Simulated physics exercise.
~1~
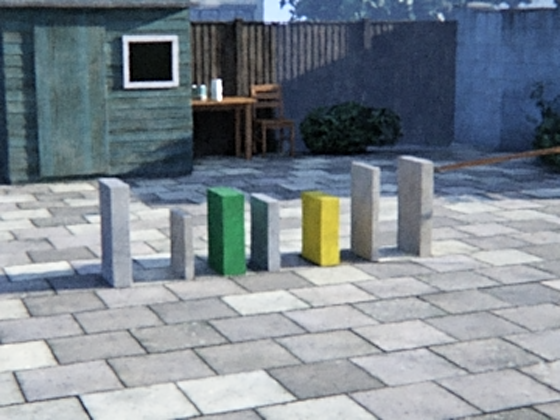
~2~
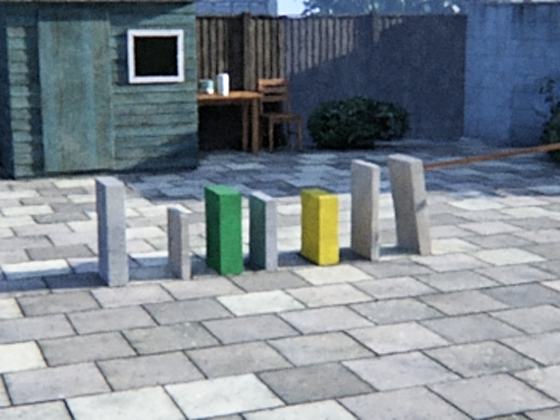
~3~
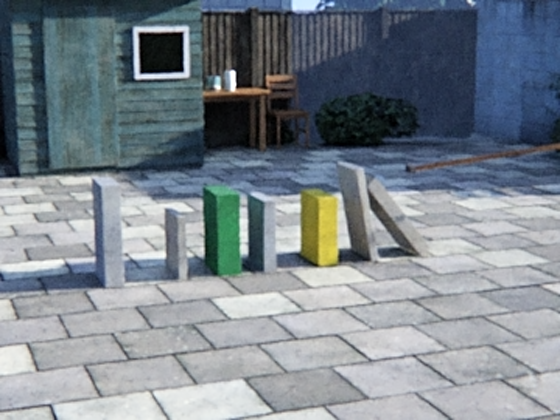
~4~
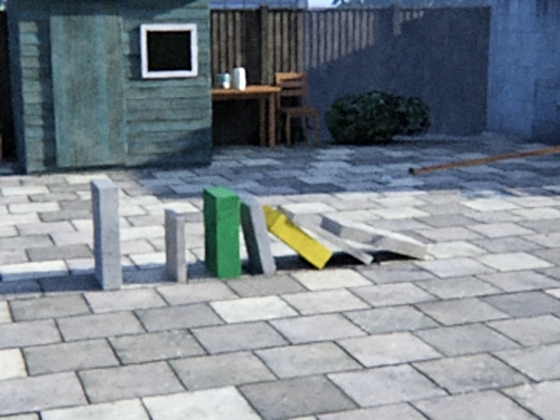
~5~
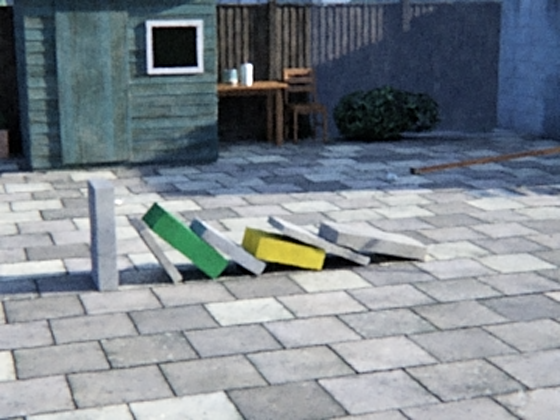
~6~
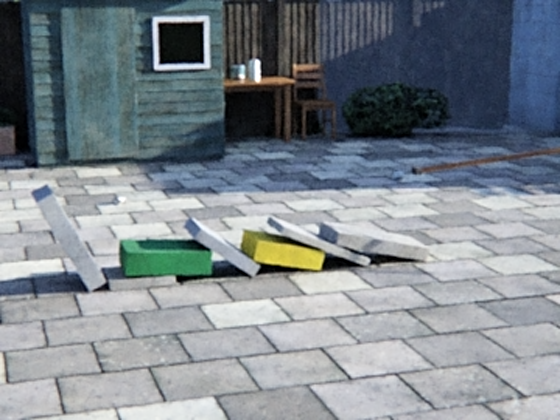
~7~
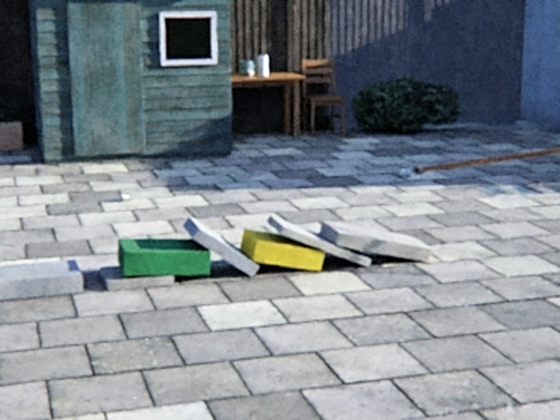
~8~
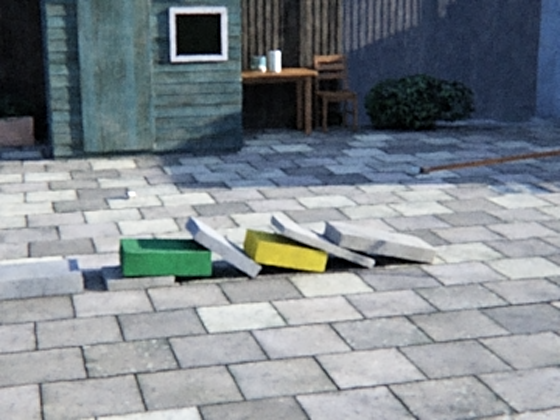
The slab at the right end of a row of seven upright paving slabs tips left on a paved yard, with a green shed, a table and a chair behind. It leans into its neighbour, and the fall travels leftward, knocking the yellow slab over towards the next grey one. The green slab then tilts and drops onto its side, taking the short grey slab beside it down. Last, the tall slab at the left end leans away and falls flat. All seven lie toppled in a line, some propped on one another, and none is left standing.
